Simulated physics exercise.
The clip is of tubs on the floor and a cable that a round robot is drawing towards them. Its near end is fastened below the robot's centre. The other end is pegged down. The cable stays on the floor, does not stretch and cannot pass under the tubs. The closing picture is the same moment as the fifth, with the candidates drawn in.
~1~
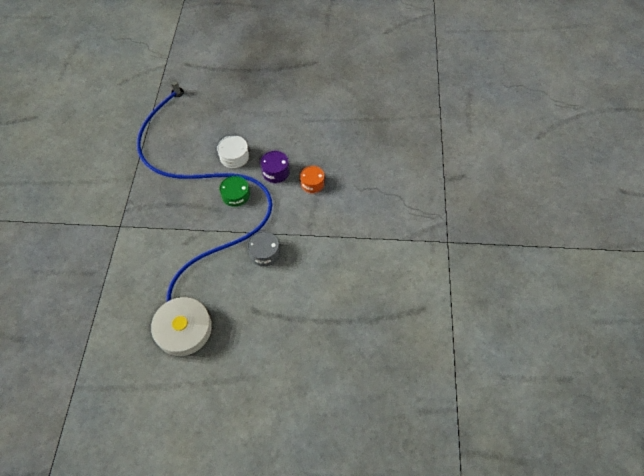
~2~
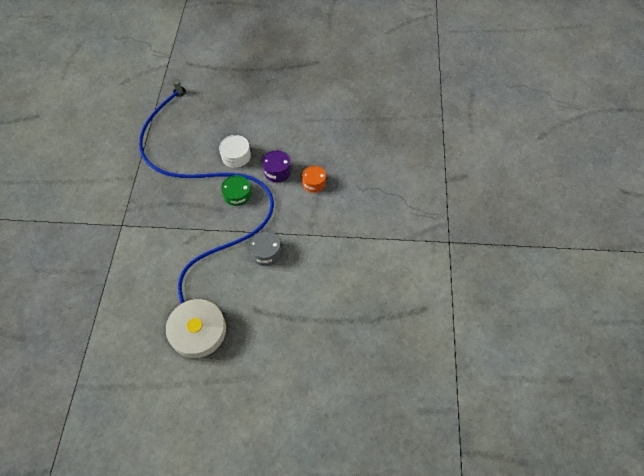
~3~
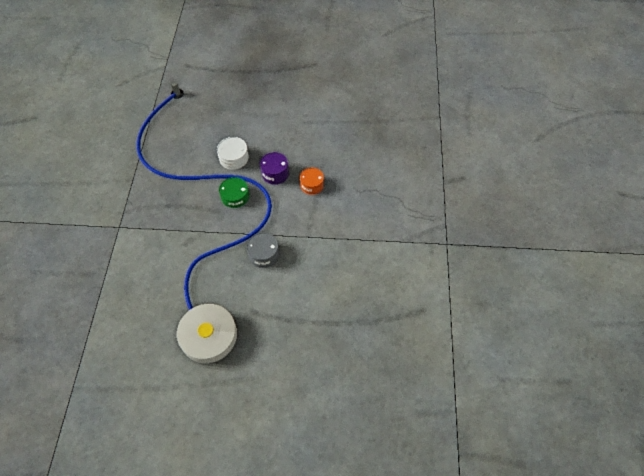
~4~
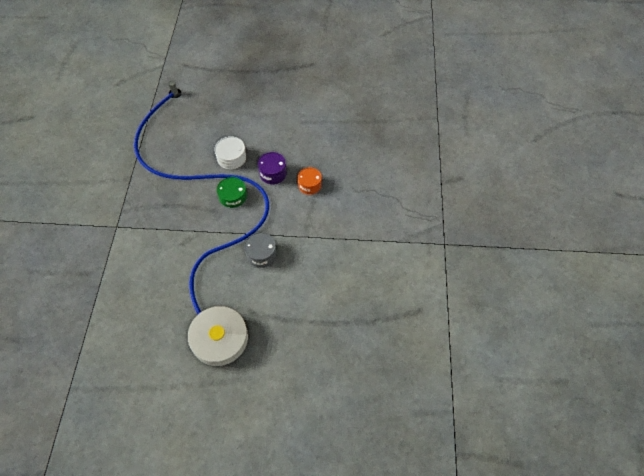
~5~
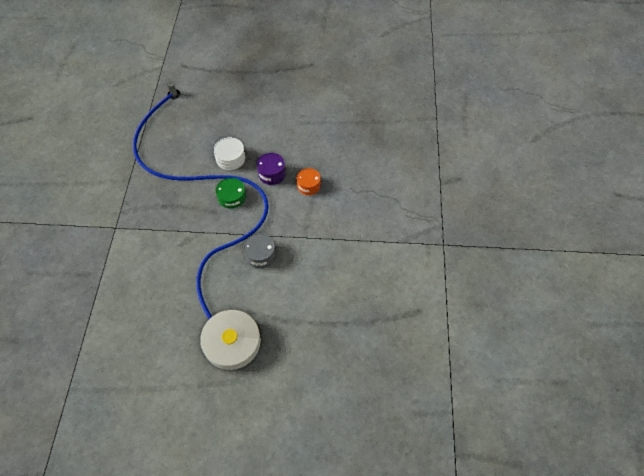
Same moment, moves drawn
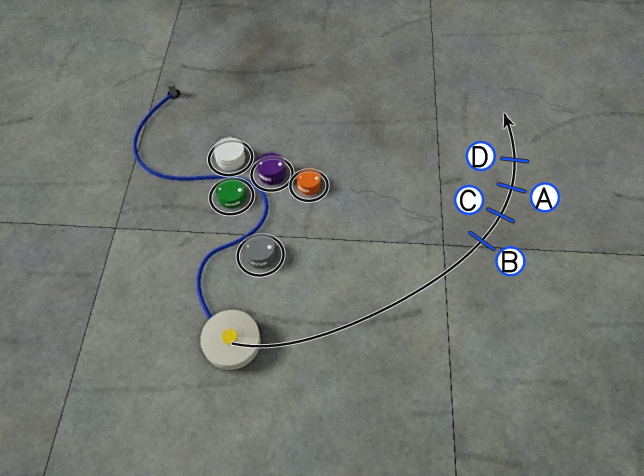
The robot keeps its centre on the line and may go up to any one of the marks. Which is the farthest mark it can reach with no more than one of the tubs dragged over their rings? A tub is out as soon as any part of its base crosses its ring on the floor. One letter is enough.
A is the last stop within the limit.
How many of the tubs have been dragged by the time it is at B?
By then, one.
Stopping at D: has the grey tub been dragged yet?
By then, yes.
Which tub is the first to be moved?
Grey.
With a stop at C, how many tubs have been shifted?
One.
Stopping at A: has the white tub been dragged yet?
No.
On the marked copy, A at (512, 188); B at (482, 241); C at (500, 215); D at (515, 160); the route from (233, 344) via (455, 265) to (505, 114).
Following A. Soon after the start, robot (362, 316).
Later, robot (466, 253); grey tub (264, 248).
In the end, robot (514, 183); grey tub (301, 204); one over the rings.
As for the rest, B is within the limit but short; C is within the limit but short; D has two over the rings.
